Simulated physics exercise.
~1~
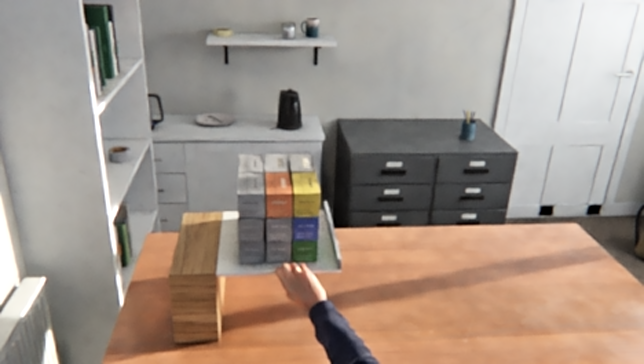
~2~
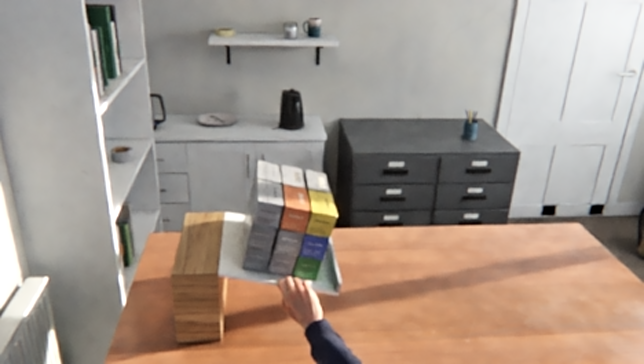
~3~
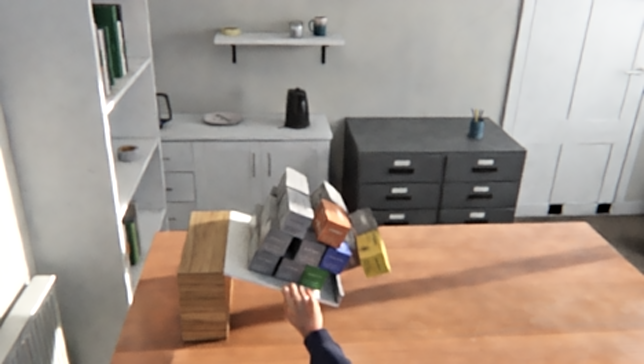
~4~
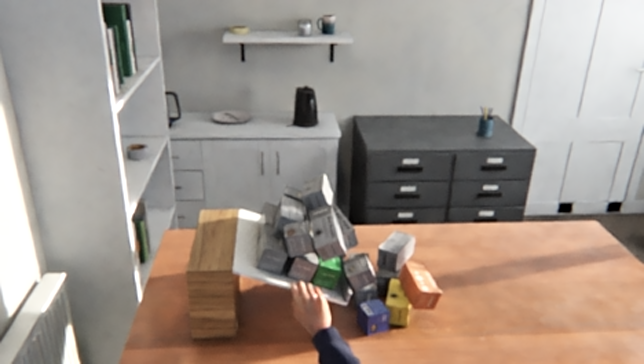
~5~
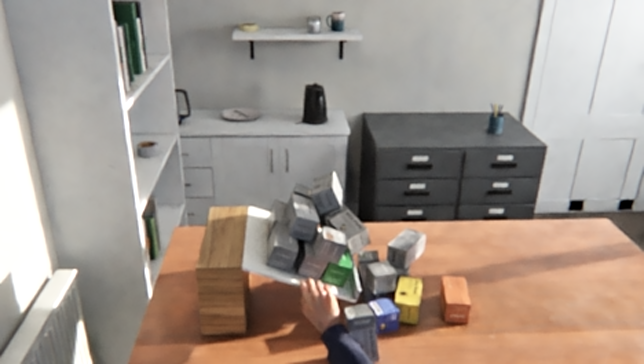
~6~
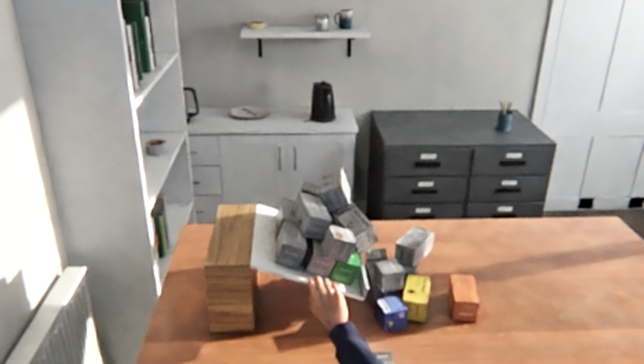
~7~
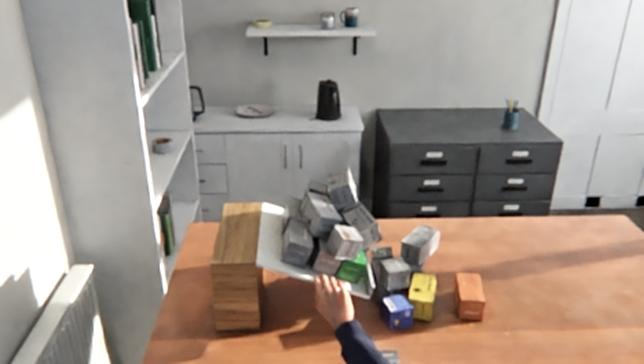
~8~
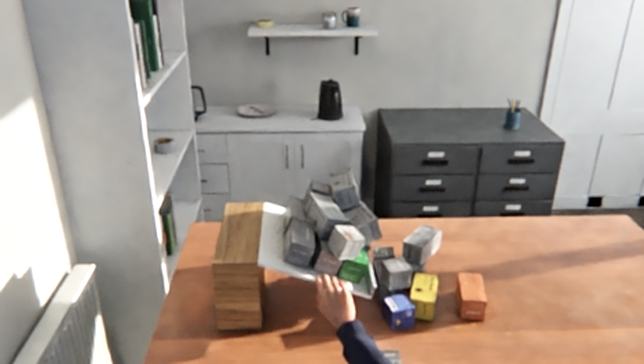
In a room with a wooden table, a hand tilts a tray of stacked packets down to the right; the pile topples, several tumble onto the tabletop, and the blue, yellow and orange ones come to rest there while the green stays on the sloping tray.
